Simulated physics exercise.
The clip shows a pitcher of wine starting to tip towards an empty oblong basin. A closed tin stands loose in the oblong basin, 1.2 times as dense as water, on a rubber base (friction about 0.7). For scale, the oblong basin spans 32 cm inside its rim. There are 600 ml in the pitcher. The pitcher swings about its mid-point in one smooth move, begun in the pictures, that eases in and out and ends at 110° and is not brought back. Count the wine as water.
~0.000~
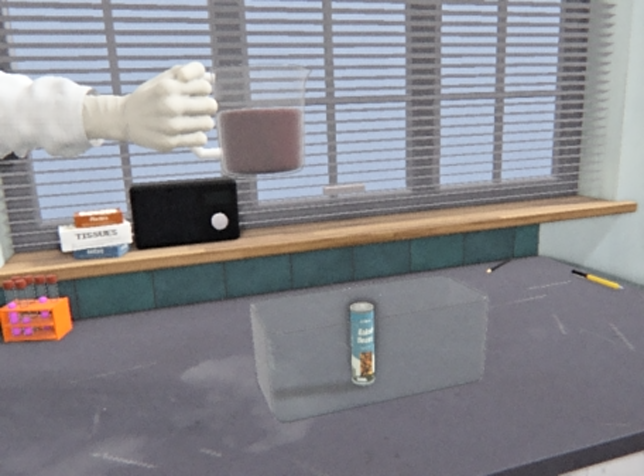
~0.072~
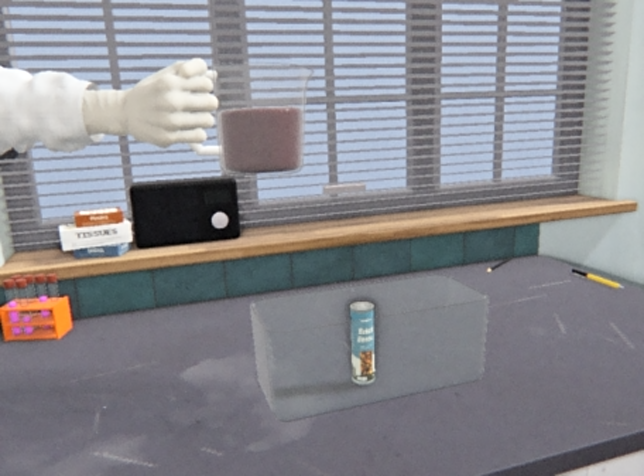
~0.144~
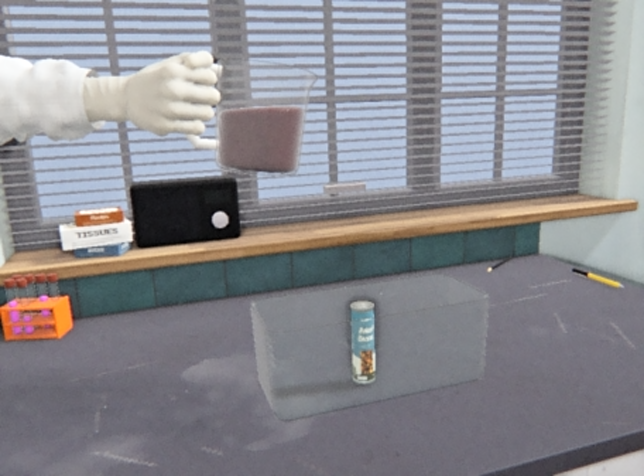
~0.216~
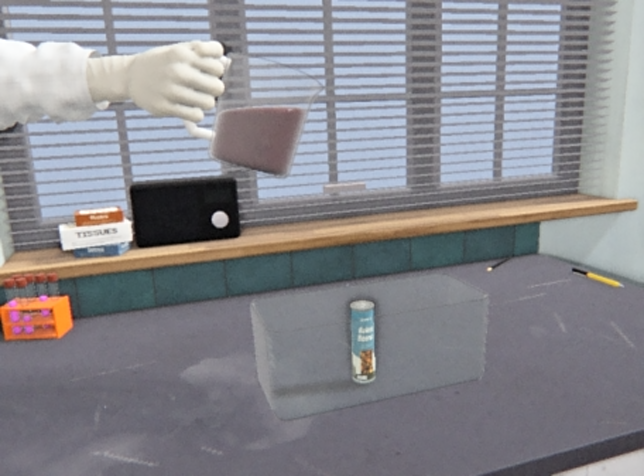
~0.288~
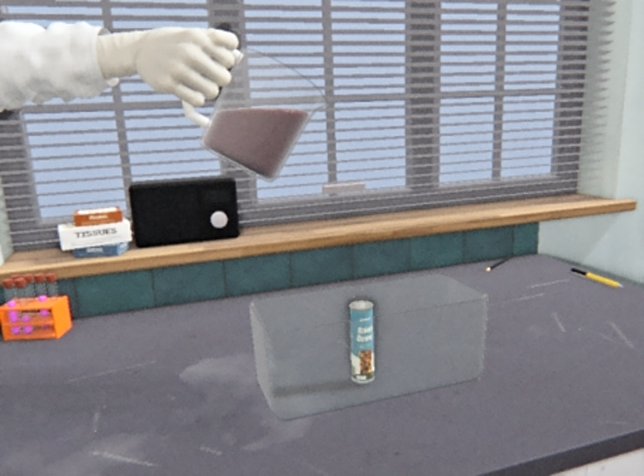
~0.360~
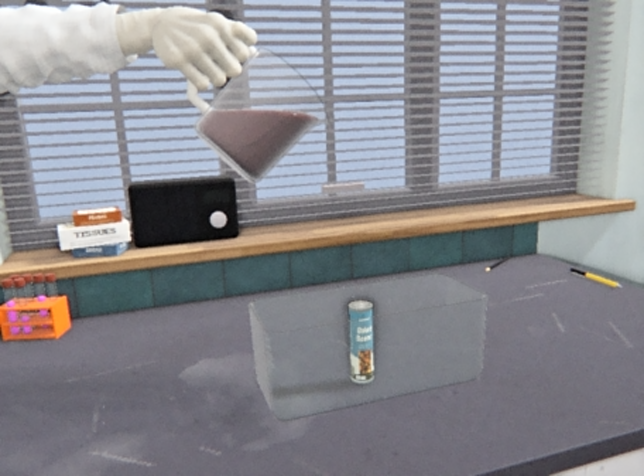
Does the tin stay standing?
The tin keeps standing.
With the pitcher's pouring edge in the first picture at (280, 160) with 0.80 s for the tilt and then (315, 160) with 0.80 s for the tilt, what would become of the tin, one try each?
First it stays up; then it topples.
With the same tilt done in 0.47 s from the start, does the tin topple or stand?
Then it remains upright.
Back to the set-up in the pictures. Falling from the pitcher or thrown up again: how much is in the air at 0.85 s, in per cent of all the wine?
About 28 per cent.
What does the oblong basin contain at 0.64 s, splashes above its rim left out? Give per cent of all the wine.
Some 3 per cent.
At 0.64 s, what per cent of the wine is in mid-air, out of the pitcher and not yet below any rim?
About 40 per cent.
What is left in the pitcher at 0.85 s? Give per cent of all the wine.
Some 12 per cent.
By 0.64 s the tilt is 100° and 57 per cent is still to pour; the tin stands where it began.
By 0.85 s the tilt is 110° and 12 per cent is still to pour; the tin stands where it began.
By 1.07 s the tilt is 110° and 1 per cent is still to pour; the tin stands where it began.
By 1.30 s the tilt is 110° and 0 per cent is still to pour; the tin stands where it began.
At rest the tin stands where it began.
